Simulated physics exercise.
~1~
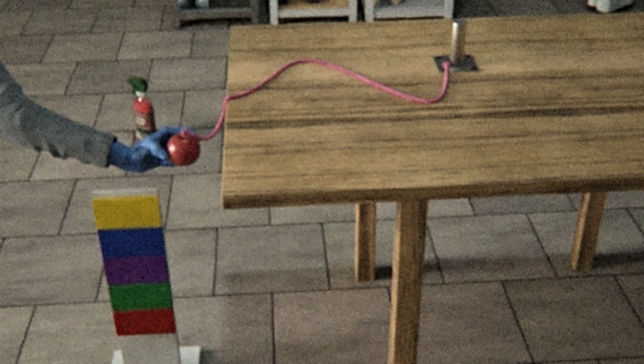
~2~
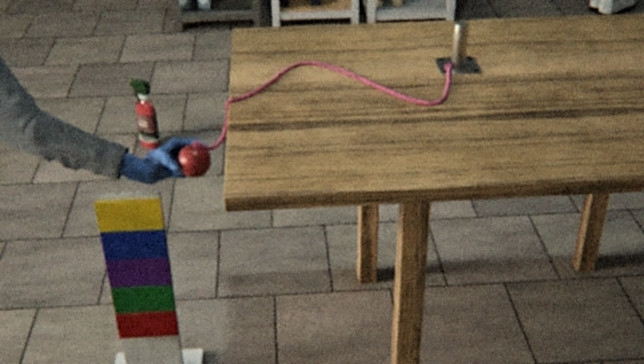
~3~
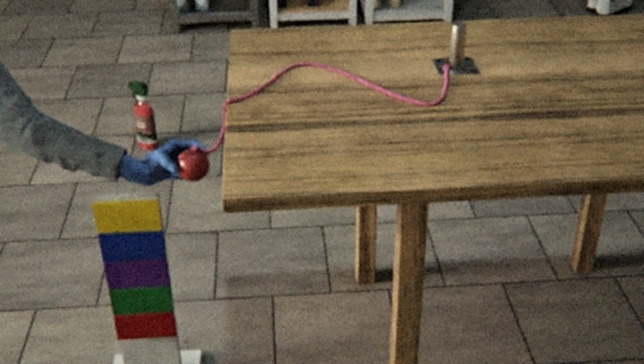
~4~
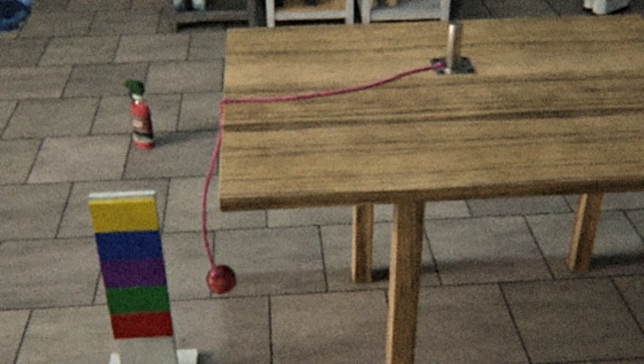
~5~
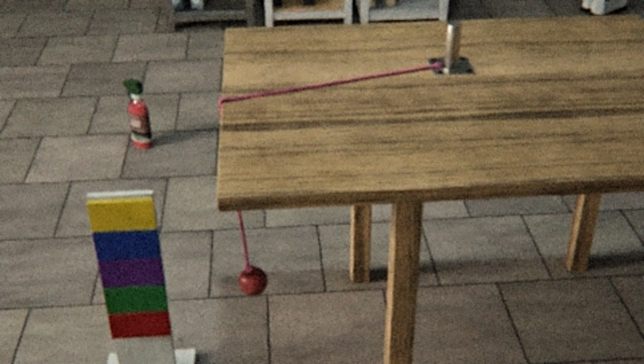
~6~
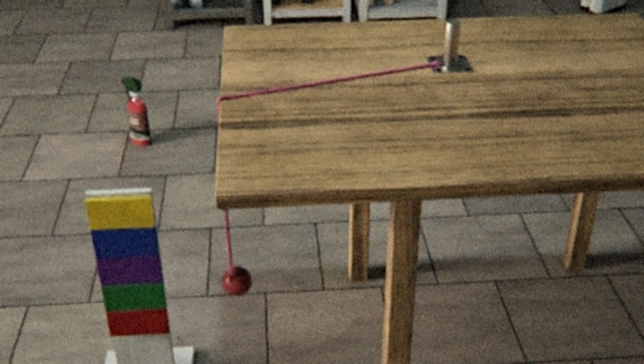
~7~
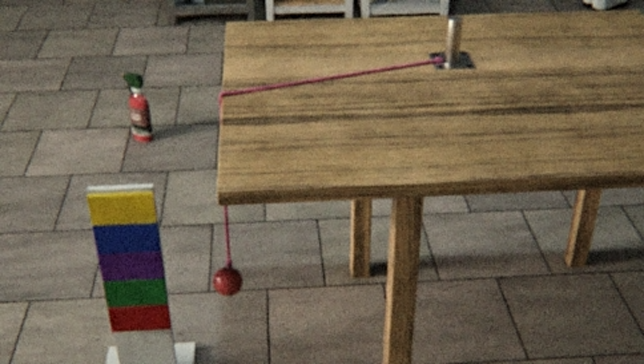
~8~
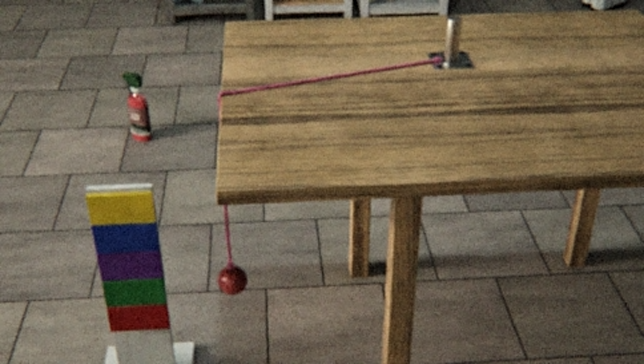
Beside a wooden table in a tiled room, a gloved hand let go of a red apple tied to a post by a pink cord. It dropped past the edge, swung a little, and hung level with the green band on a striped stand.
